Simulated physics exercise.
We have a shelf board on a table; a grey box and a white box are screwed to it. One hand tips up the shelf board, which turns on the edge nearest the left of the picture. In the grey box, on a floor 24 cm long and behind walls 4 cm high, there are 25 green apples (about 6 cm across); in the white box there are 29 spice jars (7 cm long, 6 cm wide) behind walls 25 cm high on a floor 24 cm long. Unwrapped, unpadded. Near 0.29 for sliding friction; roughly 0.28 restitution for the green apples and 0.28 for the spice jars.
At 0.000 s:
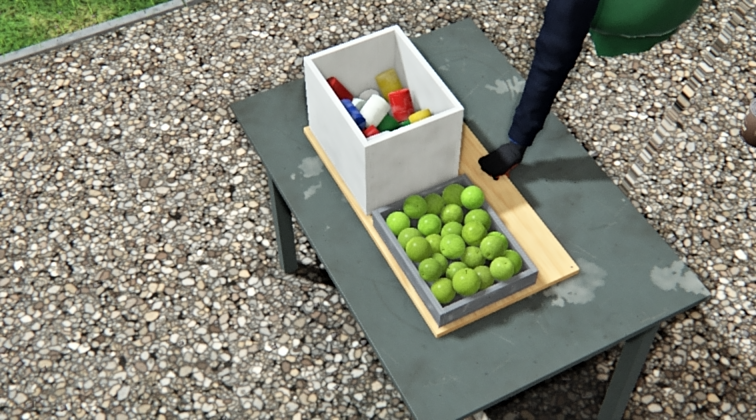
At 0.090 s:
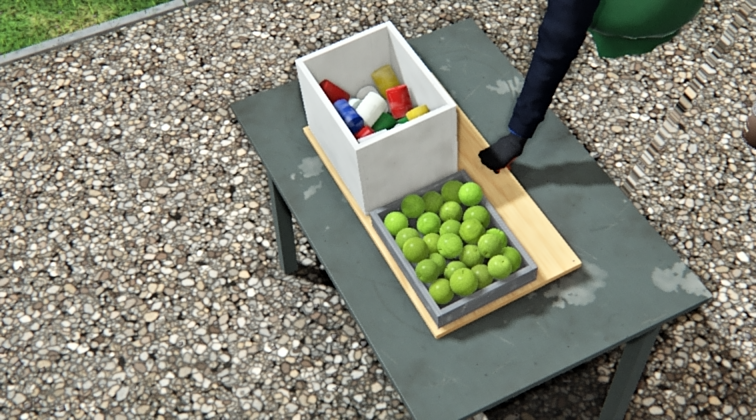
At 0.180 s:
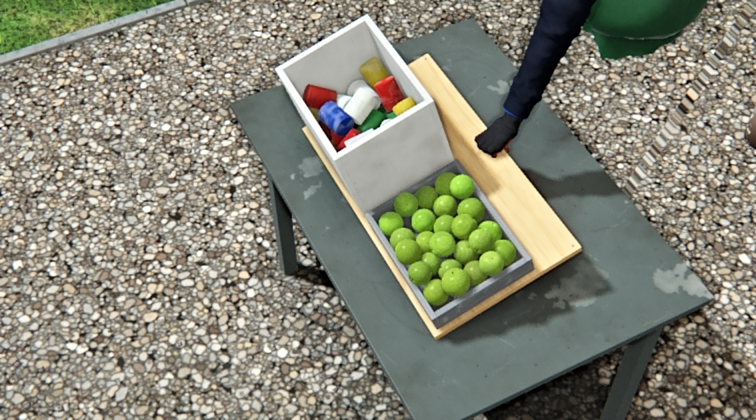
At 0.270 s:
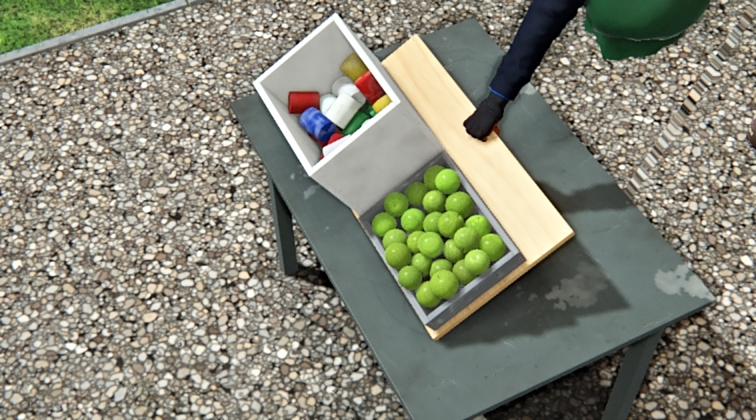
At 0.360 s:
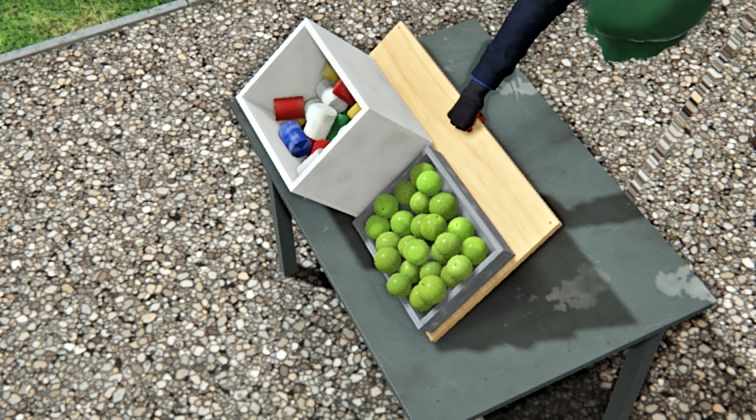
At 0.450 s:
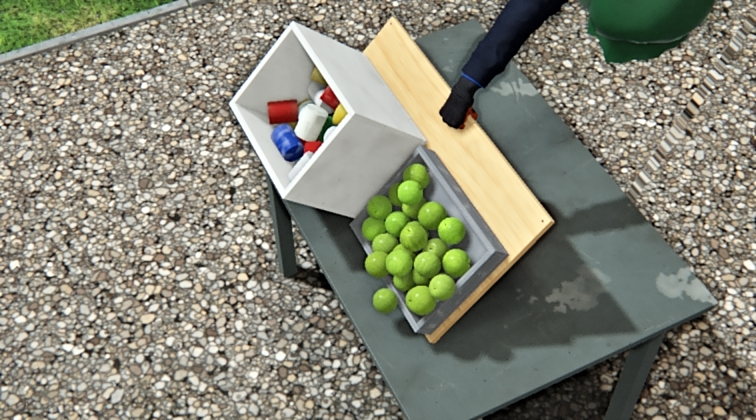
The clip shows a gloved hand tilting up a wooden board on a table, leaning its white box of colourful containers and grey box of green balls steeply leftward, until one ball leaves the grey box at its lower edge.
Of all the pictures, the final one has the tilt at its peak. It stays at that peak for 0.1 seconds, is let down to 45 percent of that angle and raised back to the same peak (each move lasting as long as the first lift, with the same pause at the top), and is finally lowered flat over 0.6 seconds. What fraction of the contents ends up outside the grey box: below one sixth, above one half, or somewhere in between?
Somewhere in between.
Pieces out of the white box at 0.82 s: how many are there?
Out so far from the white box: Around 0.
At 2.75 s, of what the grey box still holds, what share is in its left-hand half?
Close to 60 percent, I reckon.
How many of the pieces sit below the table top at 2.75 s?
About 8.
After 0.82 s, tilt 30°; grey box 16 in, 9 out and white box 29 in, 0 out.
After 1.28 s, tilt 38°; grey box 16 in, 9 out and white box 29 in, 0 out.
After 1.92 s, tilt 15°; grey box 16 in, 9 out and white box 29 in, 0 out.
Outcome (at 2.75 s), grey box 16 in, 9 out and white box 29 in, 0 out. Asked share, 9 of 25, 36 per cent.
